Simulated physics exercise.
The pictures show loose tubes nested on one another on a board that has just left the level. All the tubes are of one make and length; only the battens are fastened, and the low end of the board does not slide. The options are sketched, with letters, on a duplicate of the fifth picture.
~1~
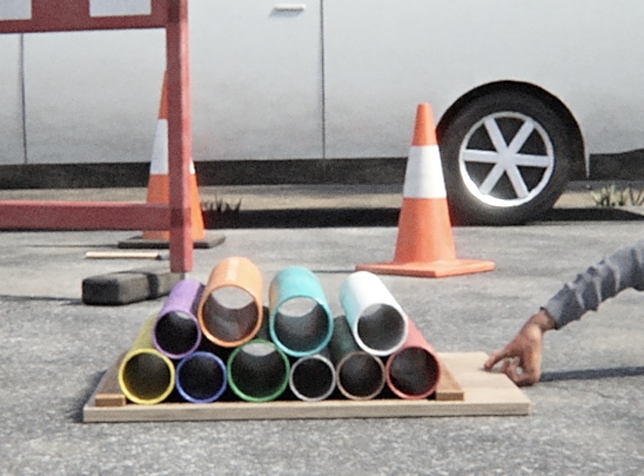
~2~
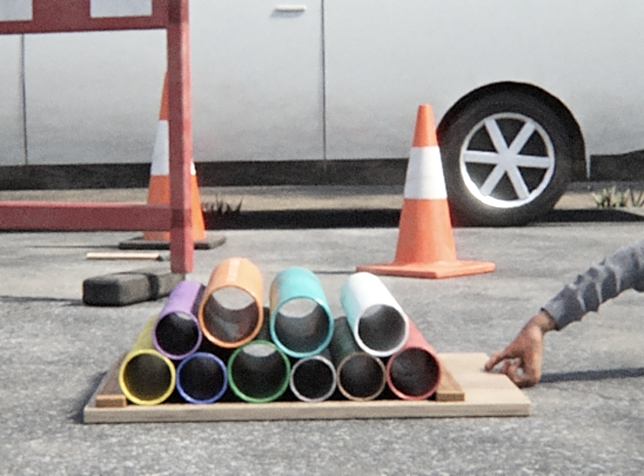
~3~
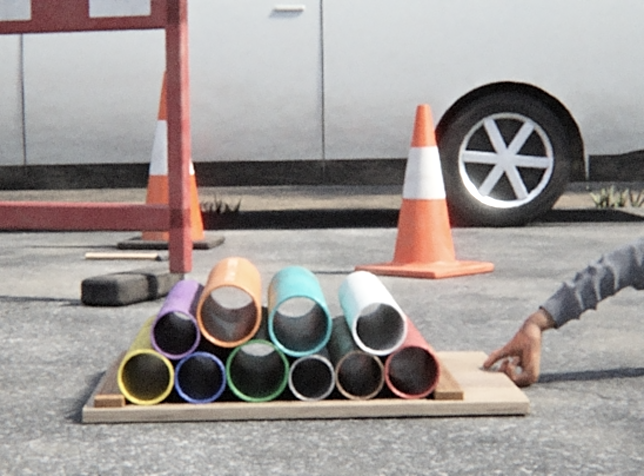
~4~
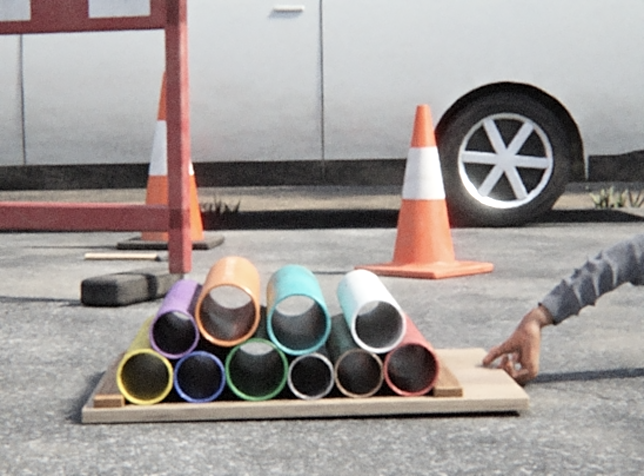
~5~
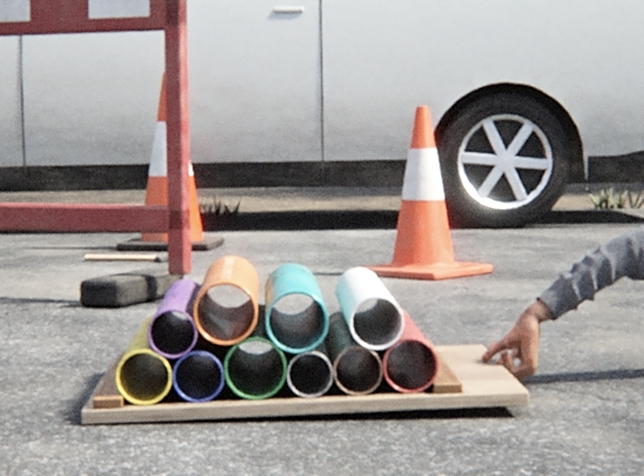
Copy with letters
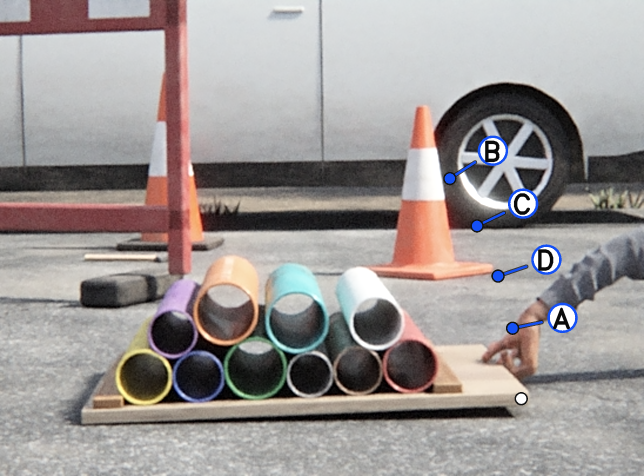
Colourful tubes sit stacked on a board, barely moving, as a hand touches its right end.
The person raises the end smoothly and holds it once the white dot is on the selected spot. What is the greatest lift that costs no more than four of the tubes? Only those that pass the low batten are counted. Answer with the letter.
The last mark within the limit is D.
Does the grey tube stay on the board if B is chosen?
No, with B.
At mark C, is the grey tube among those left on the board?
No, with C.
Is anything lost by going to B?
Yes, at B.
On the marked copy, A at (513, 328); B at (450, 179); C at (477, 226); D at (498, 276); the white dot at (521, 399).
With D. Early on, board at 13°.
Further on, board at 18°.
At the end, board at 18°, none over the low batten.
As for the rest, A none over the low batten; B ten over the low batten; C ten over the low batten.
